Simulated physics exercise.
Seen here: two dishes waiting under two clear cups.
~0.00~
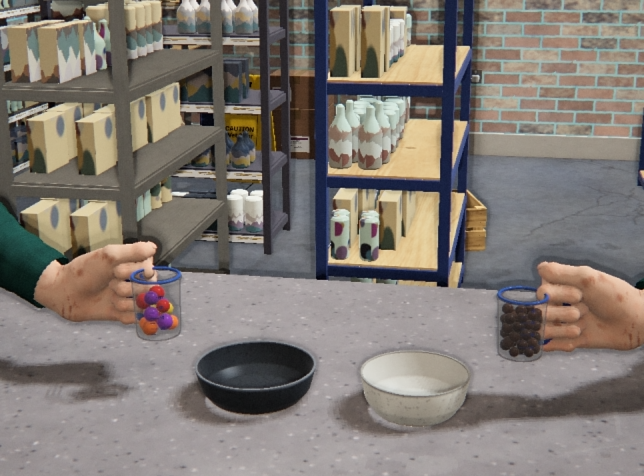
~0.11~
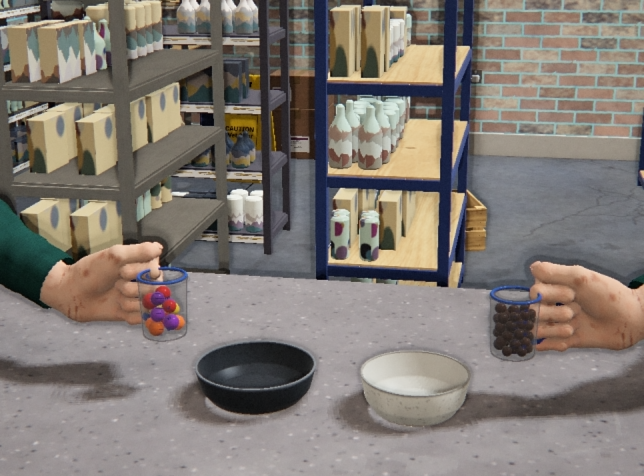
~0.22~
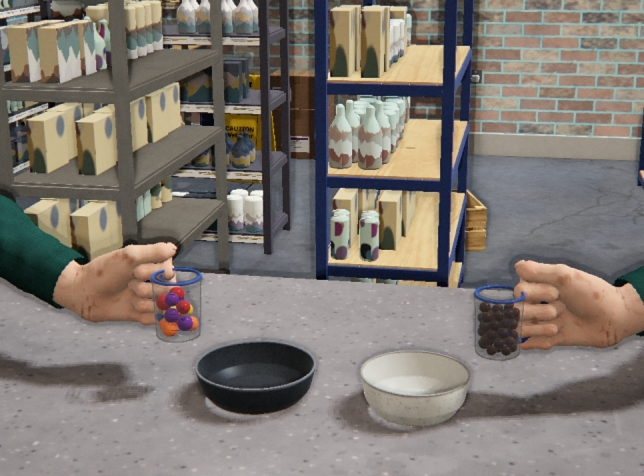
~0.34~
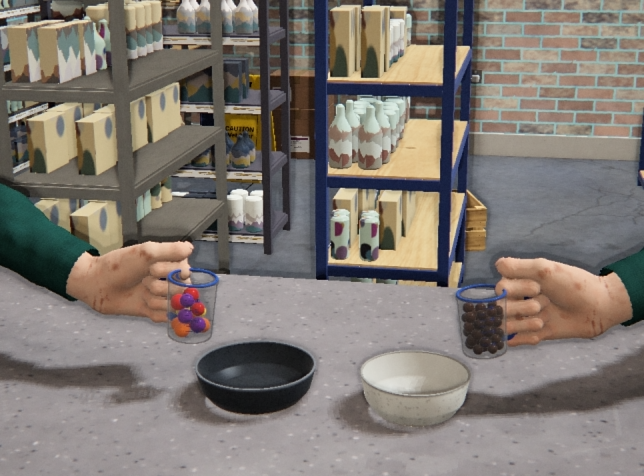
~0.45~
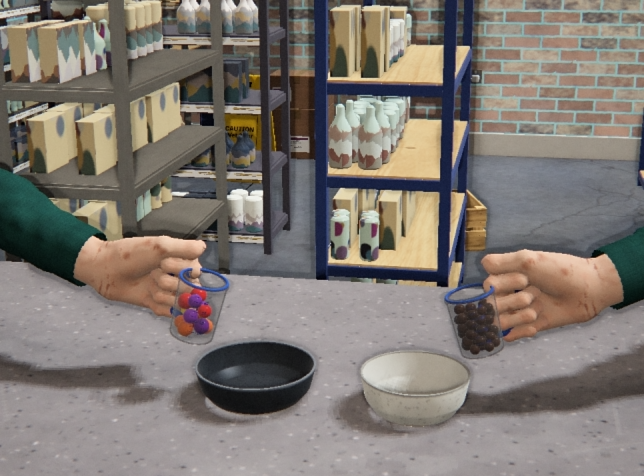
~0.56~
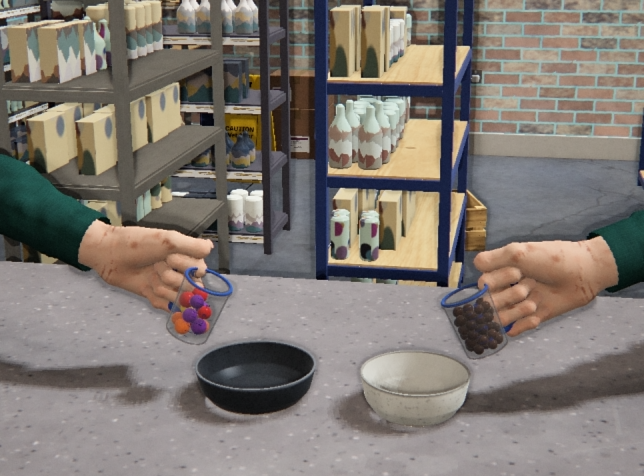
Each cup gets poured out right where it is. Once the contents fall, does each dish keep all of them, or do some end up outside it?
The left dish keeps all of them, the right keeps all of them.
After 1.08 s, left, the whole lot still in the cup; right, the whole lot still in the cup.
After 1.53 s, left, near two thirds still in the cup, a little in the dish, a little in the air; right, near two thirds still in the cup, near a quarter in the dish, a little in the air.
After 1.91 s, left, the whole lot in the dish; right, the whole lot in the dish.
In the end (2.7 s), left, the whole lot in the dish, none at all outside the dish; right, the whole lot in the dish, none at all outside the dish.
